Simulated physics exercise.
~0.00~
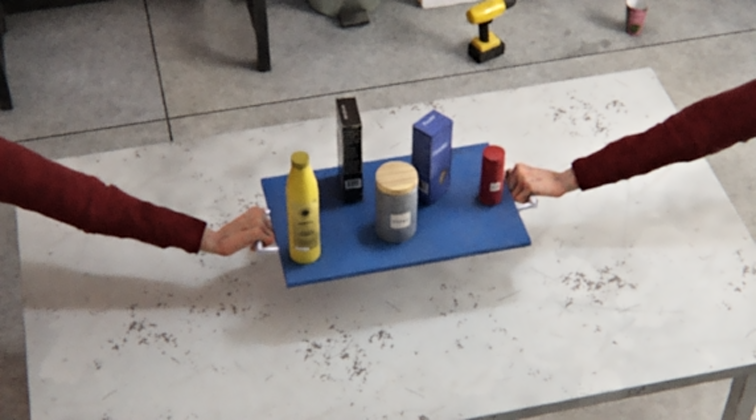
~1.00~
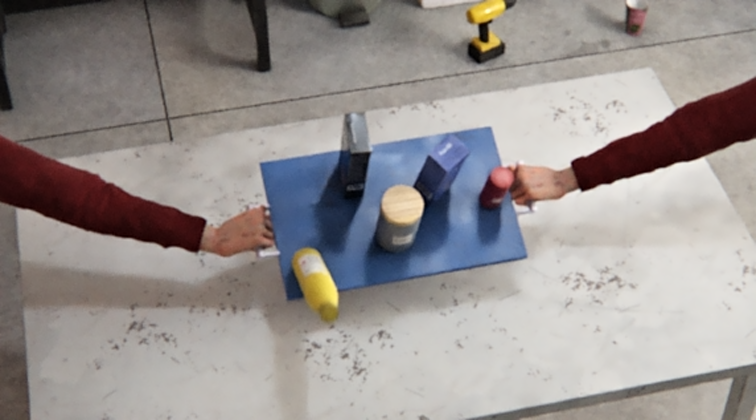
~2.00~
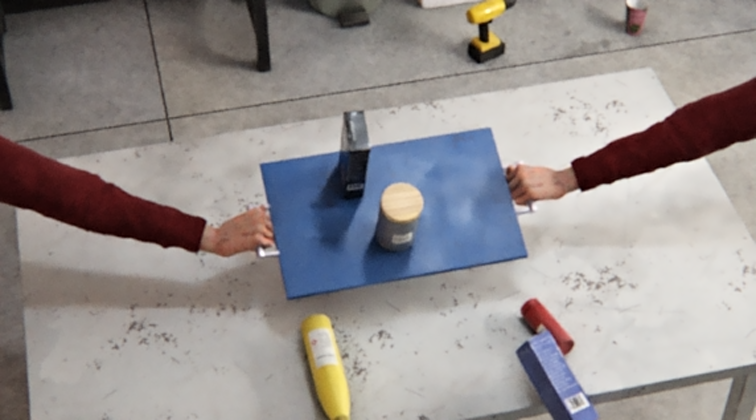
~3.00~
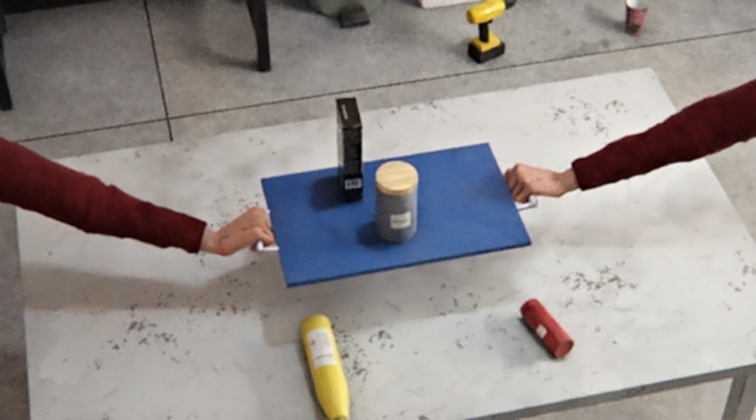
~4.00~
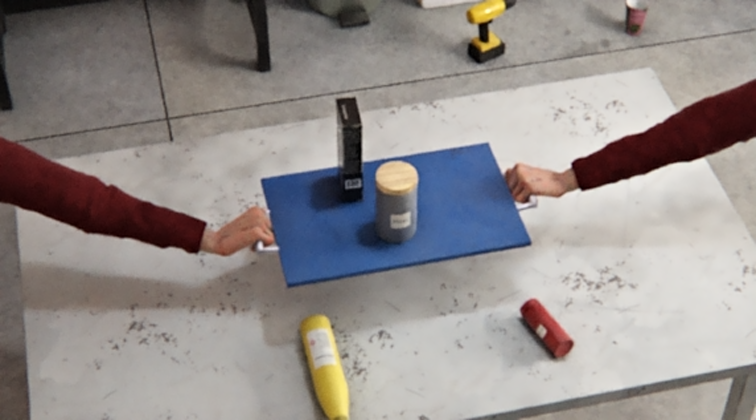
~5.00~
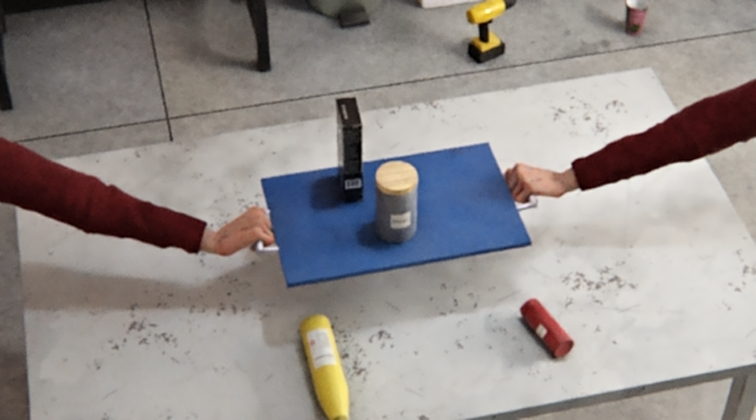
At the start, two hands hold a flat blue tray above a pale table, with a yellow bottle, a black packet, a grey jar with a wooden lid, a blue carton and a red shaker standing on it. The hands tip the near edge down, and the yellow bottle topples off the front while the carton and shaker lean. The carton and shaker then drop onto the table at the right. The tray comes back level, and the carton is out of sight. At the end, the jar and black packet stand upright on the tray, while the bottle and shaker lie on the table.
